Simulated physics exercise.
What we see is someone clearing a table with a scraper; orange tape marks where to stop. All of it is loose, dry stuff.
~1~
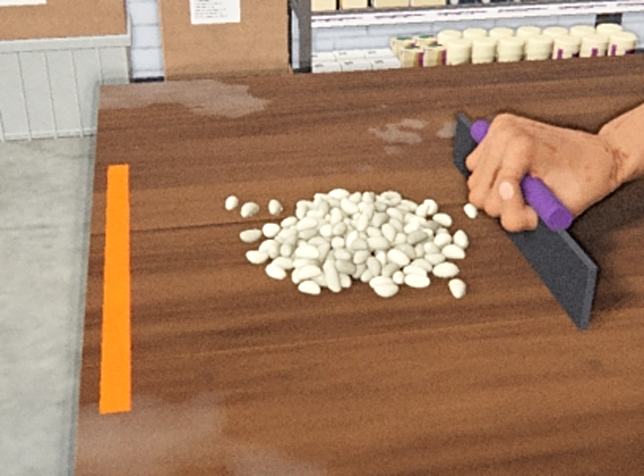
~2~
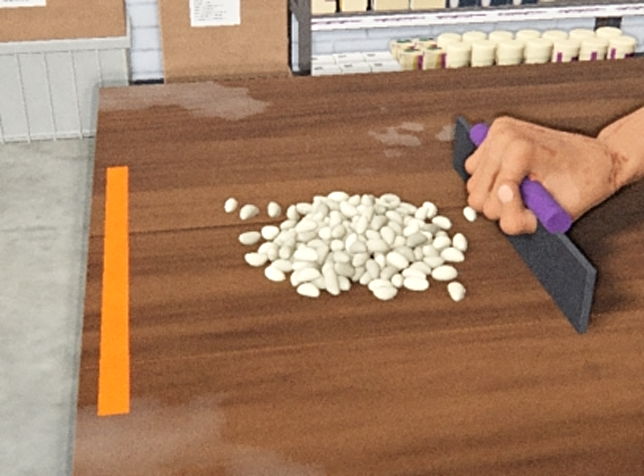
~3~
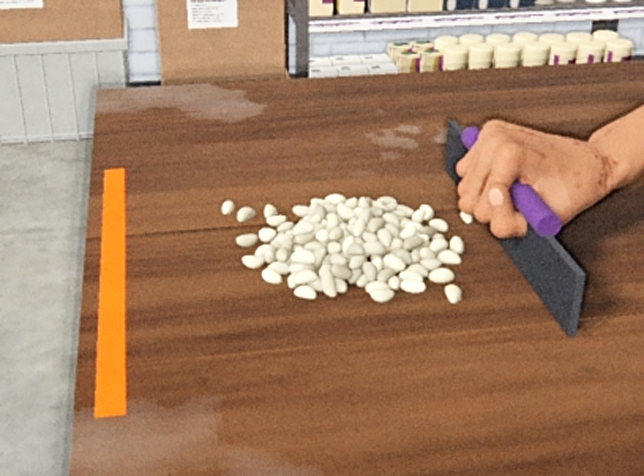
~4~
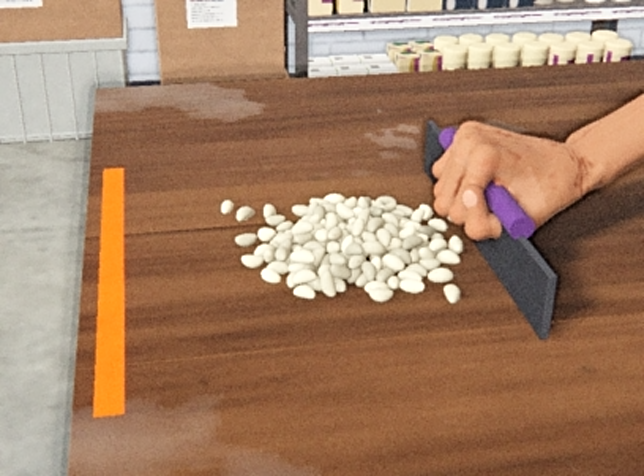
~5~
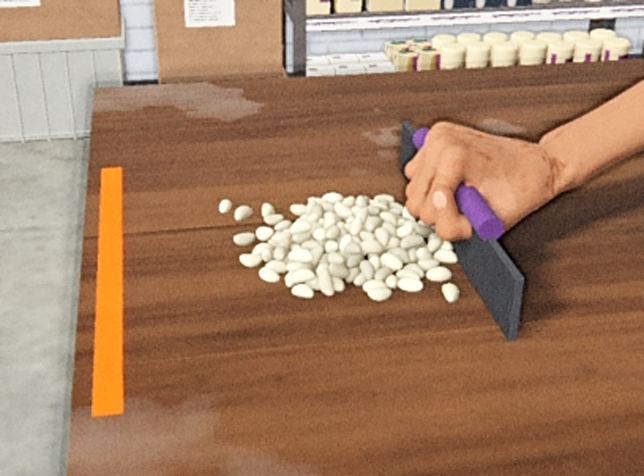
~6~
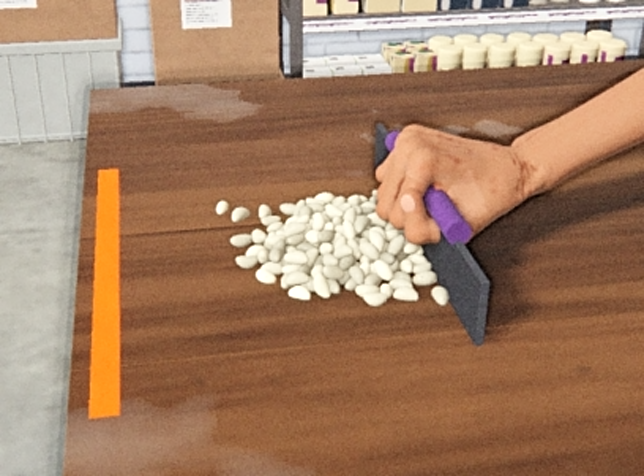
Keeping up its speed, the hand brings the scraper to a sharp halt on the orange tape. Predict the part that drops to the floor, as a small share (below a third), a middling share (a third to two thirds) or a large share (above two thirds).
A large share.
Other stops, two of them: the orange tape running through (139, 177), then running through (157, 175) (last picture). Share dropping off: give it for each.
About 60 %, then 40 %.
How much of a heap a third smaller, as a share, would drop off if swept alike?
That works out to something like 90 percent.
Soon, scraper still moving, near (257, 203); heap all on the table, its front near (110, 268).
A while on, scraper stopped at the orange tape; heap most over the edge.
Towards the end, scraper stopped at the orange tape; heap nearly all over the edge.
Finally, scraper stopped at the orange tape; heap nearly all over the edge.
